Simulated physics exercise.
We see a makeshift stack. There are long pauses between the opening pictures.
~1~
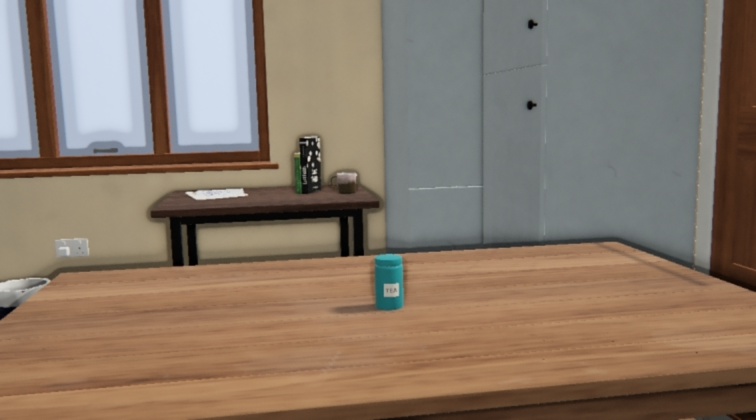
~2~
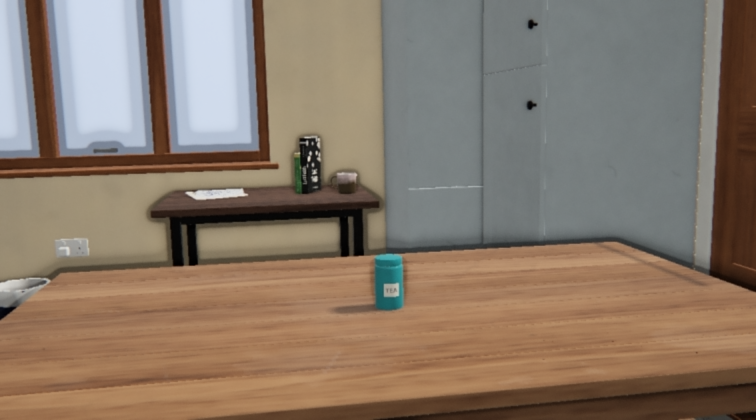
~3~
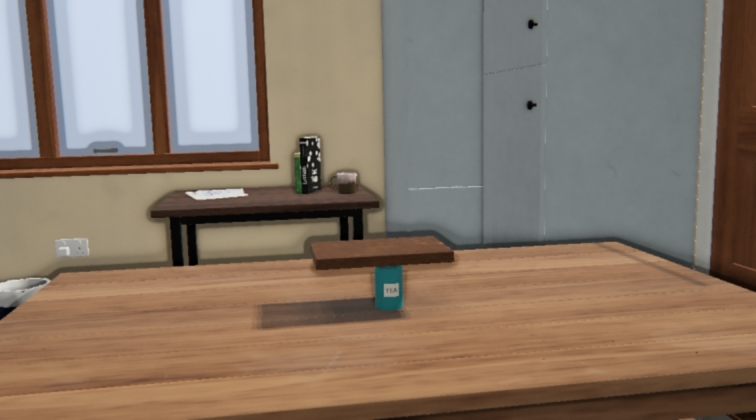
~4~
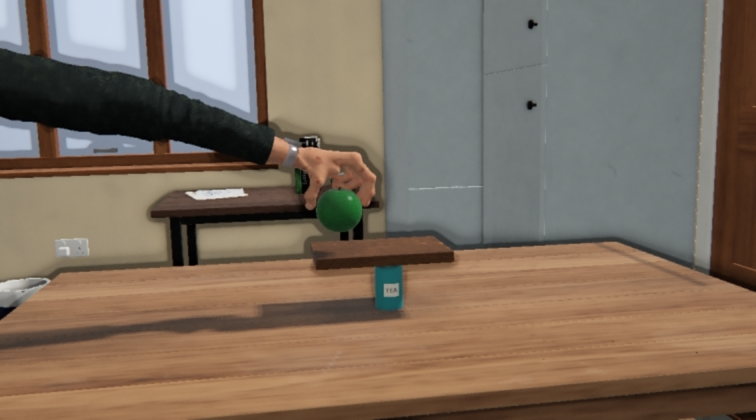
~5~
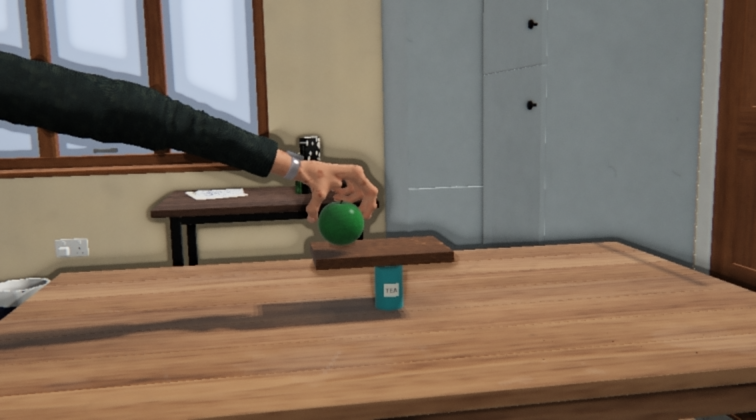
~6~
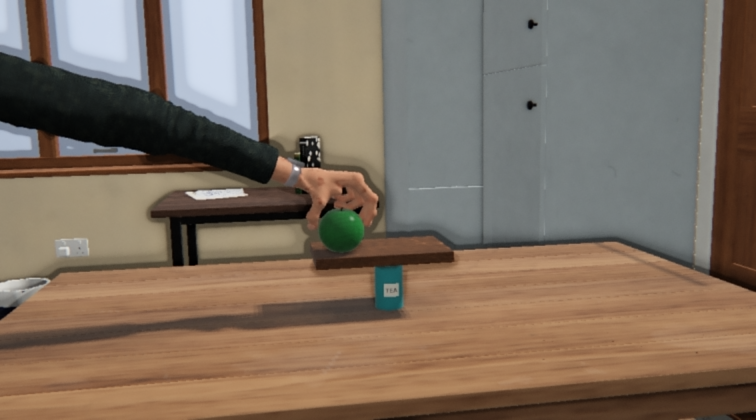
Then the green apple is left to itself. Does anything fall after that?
In the end the stack gives way.
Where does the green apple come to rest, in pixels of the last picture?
Around (300, 299).
Then, 0.40 s on from there, green apple now fallen; brown board turned 54° from how it was put.
Then, 0.50 s on from there, brown board turned 52° from how it was put.
In the end, fallen, green apple; toppled in the stack, brown board; turquoise shaker unmoved. At the end, from the last picture's camera, green apple near (300, 299). The stack loses its balance.
